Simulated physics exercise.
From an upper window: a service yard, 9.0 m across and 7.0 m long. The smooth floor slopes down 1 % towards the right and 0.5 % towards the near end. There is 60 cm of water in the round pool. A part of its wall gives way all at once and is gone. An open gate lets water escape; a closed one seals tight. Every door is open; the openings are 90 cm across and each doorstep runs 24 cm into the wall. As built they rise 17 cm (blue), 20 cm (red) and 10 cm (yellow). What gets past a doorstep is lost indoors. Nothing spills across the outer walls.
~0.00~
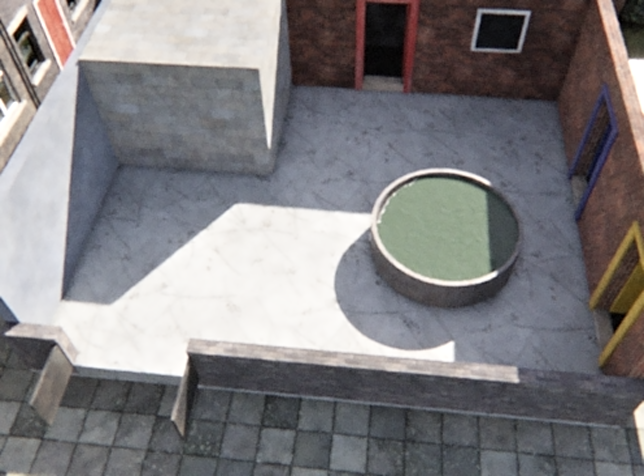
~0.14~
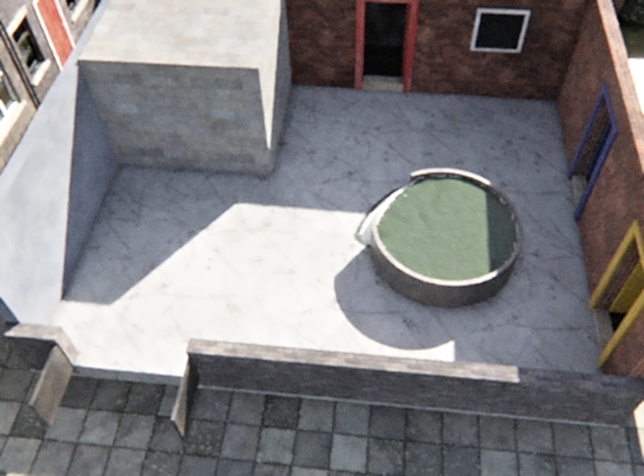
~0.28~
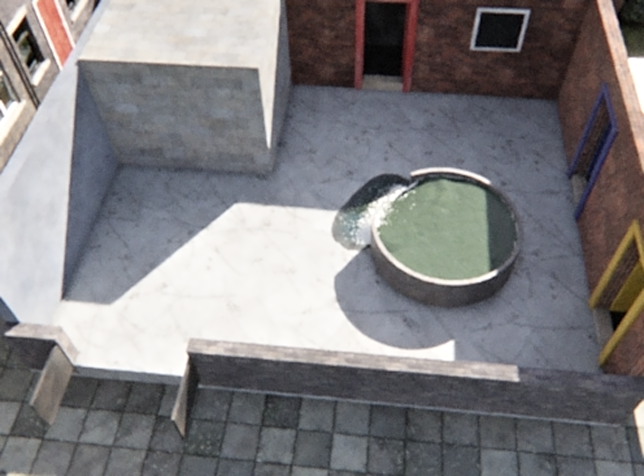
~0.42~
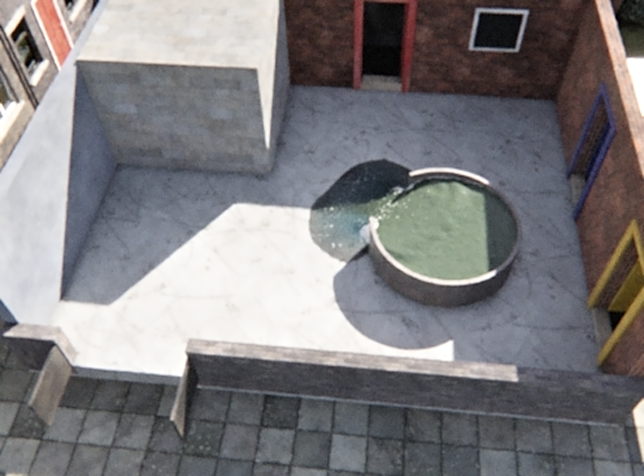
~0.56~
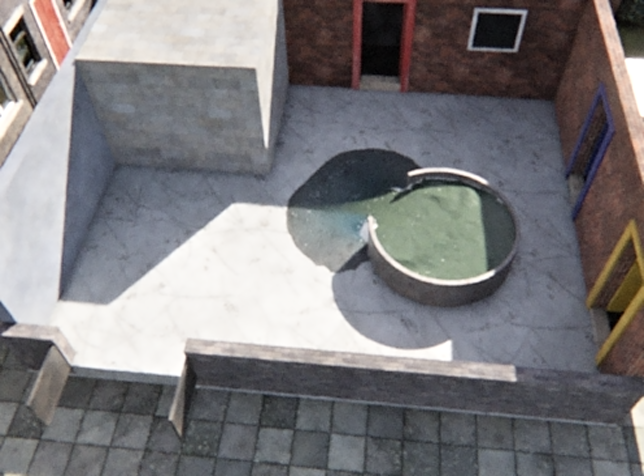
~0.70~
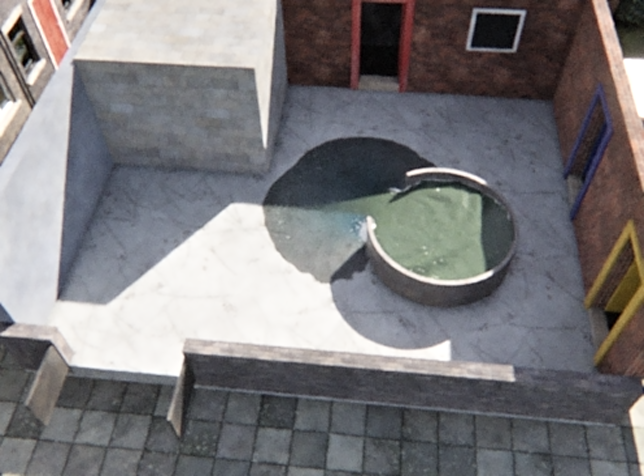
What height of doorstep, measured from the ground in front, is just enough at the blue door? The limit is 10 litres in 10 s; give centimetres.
At least 6 cm or so.
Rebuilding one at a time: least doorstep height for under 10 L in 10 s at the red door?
Roughly 10.5 cm at red.
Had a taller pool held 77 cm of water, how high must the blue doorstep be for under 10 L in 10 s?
Some 8.5 cm.
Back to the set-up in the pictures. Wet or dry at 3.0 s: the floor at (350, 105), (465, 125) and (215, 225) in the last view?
In that order: Wet, still dry, flooded.
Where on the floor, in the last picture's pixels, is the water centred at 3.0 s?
Near (348, 200).
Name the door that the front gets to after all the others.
It is the yellow one.
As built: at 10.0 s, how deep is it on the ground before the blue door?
Some 8.0 cm.
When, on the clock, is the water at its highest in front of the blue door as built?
Near 5.5 s.
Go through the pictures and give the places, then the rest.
The first picture shows still water, 60 cm deep, in the round pool at (446, 226); the blue door at (589, 161) is dry.
In the second picture, water pours out at (385, 211) and has run 0.3 m, to (360, 234); about 8 cm deep outside, 60 cm at the back.
In the third picture, the front is at (377, 179), 0.8 m from the gap at (385, 211); 1.2 m2 of floor is wet, 60 cm left at the back.
In the fourth picture, the gap is at (384, 212), the front 1.2 m out at (317, 208); the back of the round pool holds 60 cm.
In the fifth picture, the gap is at (383, 211), the front 1.7 m out at (295, 199); the back of the round pool holds 60 cm.
In the sixth picture, the gap is at (381, 211), the front 2.1 m out at (277, 186); the back of the round pool holds 60 cm; 2.9 m in a straight line remain to the blue door at (585, 160).
After 1.4 s water covers 25 % of the floor, deepest (28 cm) near (370, 219); it has not reached the blue door.
After 3.0 s water covers 40 % of the floor, deepest (32 cm) near (292, 89); it has not reached the blue door.
After 10.0 s water covers 90 % of the floor, deepest (14 cm) near (589, 379); 8 cm at the blue door, 0 litres in over its 17 cm doorstep.
At the blue door as built, the water arrived by 5.2 s and peaked near 10 cm at 5.6 s.
Run again over the same 10 s with other heights there, 13 litres in over 5.5 cm, 7 litres over 6.5 cm. The limit of 10 litres is kept from about 6 cm up.
